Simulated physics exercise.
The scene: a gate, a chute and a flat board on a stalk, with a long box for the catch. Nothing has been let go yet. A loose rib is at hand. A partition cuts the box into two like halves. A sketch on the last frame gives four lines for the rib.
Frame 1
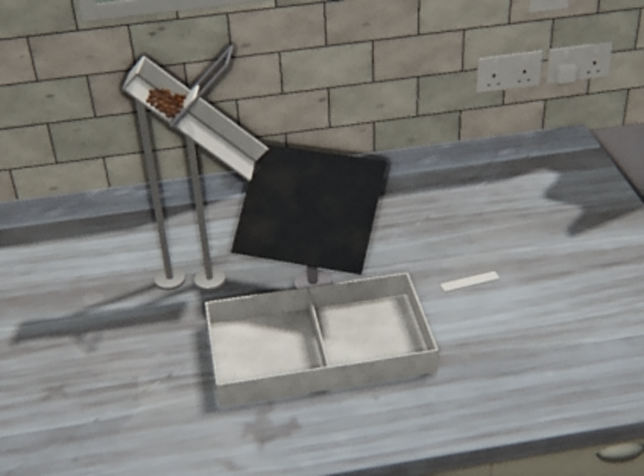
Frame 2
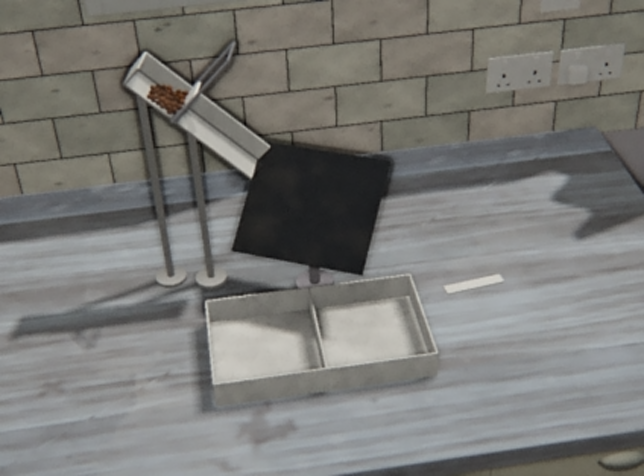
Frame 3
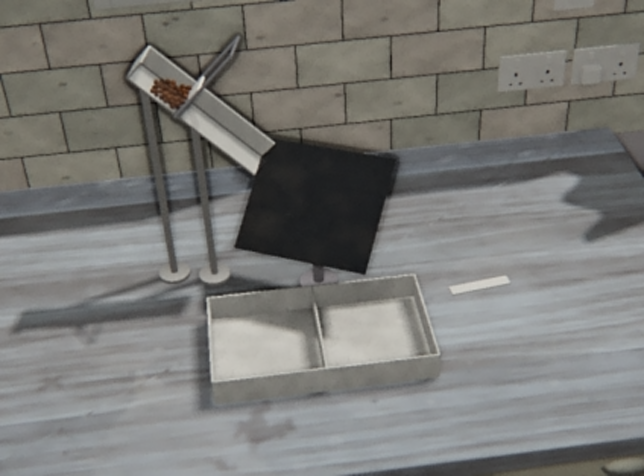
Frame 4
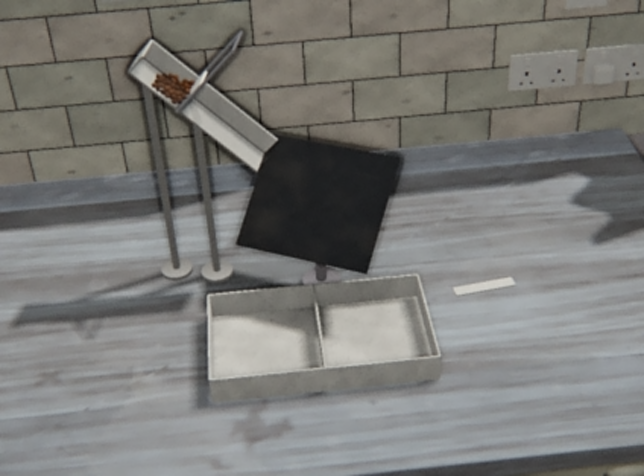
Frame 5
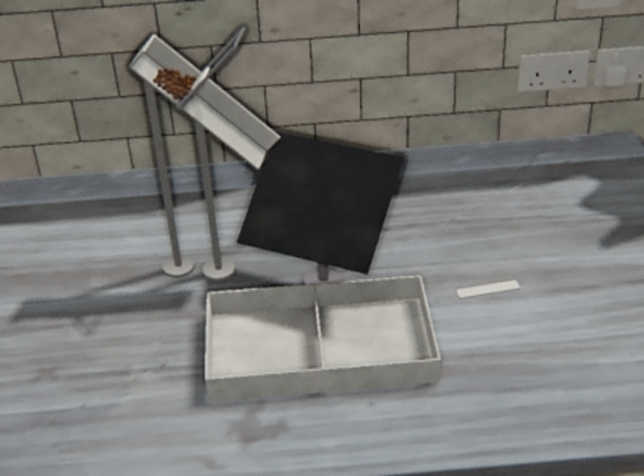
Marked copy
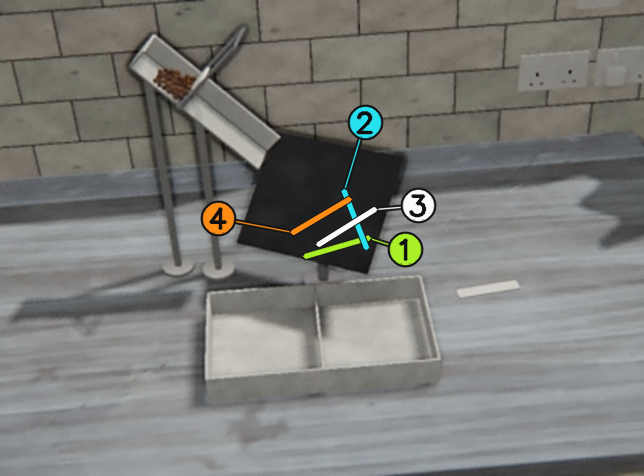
On a kitchen worktop, a raised chute holding brown pieces stays still above a two-part box while the view shifts slightly.
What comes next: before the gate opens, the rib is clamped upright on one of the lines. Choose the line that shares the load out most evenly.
I would pick line 2.
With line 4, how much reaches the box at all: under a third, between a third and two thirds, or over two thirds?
It is over two thirds.
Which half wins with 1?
The left half.
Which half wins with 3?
More lands on the left.
On the marked copy, line 1 from (368, 238) to (305, 256); line 2 from (344, 191) to (366, 247); line 3 from (374, 209) to (318, 244); line 4 from (349, 199) to (293, 232).
With 1, of what is caught, nearly all in the left half, a small part in the right.
With 2, of what is caught, about a third in the left half, about two thirds in the right.
With 3, of what is caught, nearly all in the left half, a small part in the right.
With 4, of what is caught, nearly all in the left half, a small part in the right.
